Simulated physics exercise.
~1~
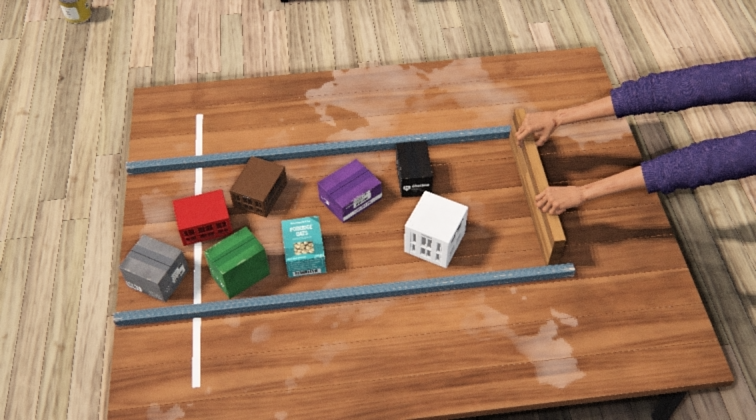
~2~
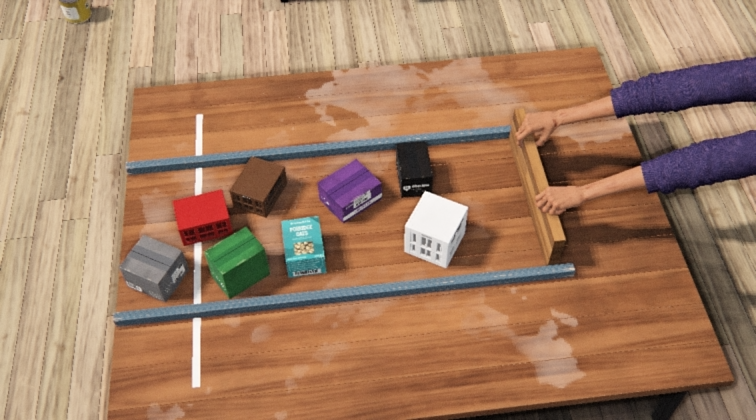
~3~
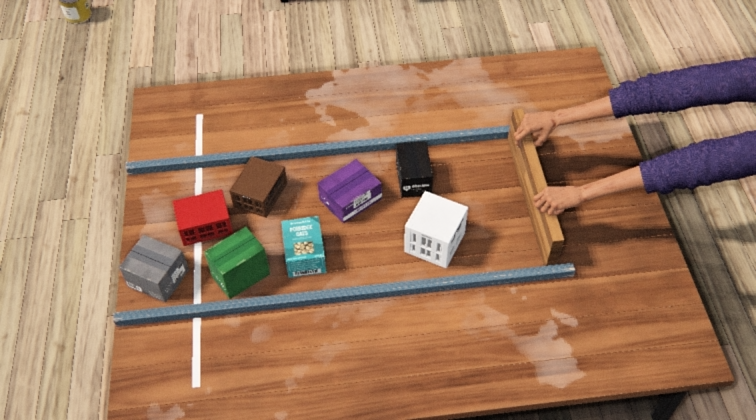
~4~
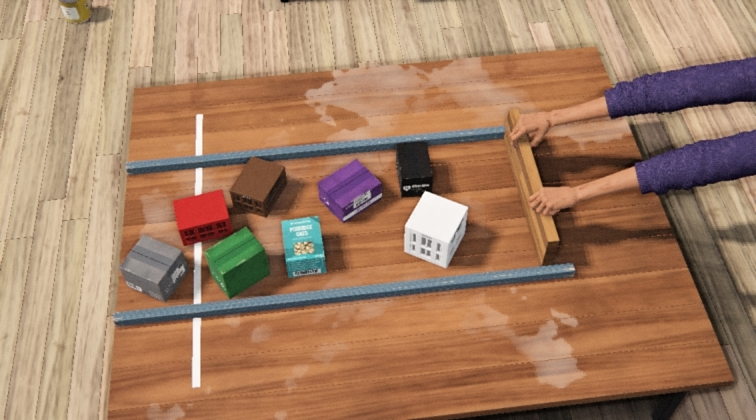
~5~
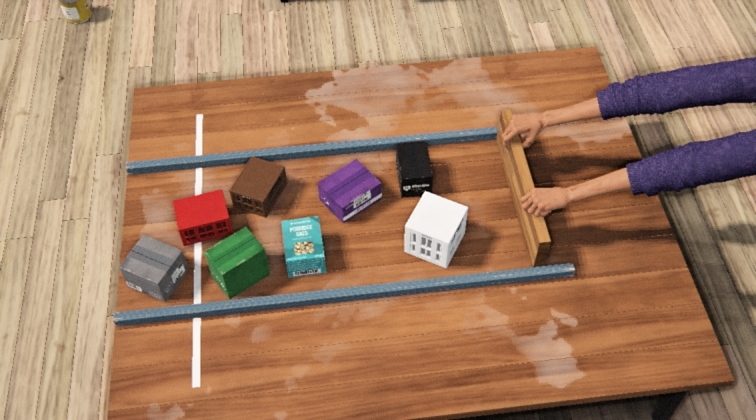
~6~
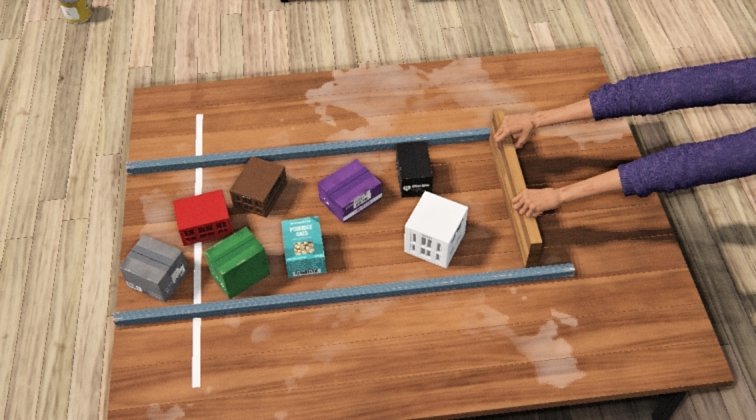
To begin with, two hands in purple sleeves hold a wooden plank upright at the right end of two blue rails on a table, with eight colourful boxes and crates lying between the rails. The hands then slide the plank slightly left, while the boxes stay still, untouched by it.
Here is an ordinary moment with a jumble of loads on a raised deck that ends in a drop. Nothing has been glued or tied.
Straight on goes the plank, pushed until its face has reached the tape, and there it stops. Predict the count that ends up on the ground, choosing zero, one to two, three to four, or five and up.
Just three or four drop.
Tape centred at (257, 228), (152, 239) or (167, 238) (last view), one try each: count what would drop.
The counts come to 1, then 6, then 6.
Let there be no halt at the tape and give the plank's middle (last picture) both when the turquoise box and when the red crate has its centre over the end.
Near (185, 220) in the first case, near (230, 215) in the other.
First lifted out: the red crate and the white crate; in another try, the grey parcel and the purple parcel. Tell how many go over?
Well, the first time you'd get 2, and the next time 2.
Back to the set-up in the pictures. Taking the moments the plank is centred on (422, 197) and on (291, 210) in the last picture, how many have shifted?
One spot: 2. Other spot: 8.
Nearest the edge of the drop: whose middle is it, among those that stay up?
It's the turquoise box that is foremost.
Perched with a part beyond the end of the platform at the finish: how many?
Overhanging: 2.
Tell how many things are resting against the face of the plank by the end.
That number would be 2.
A little later, none off yet; grey parcel at rest near (155, 269); red crate at rest near (203, 218); green parcel at rest near (238, 263).
When it is over, the number that fall off is three or four; down, brown crate, green parcel, red crate and grey parcel.
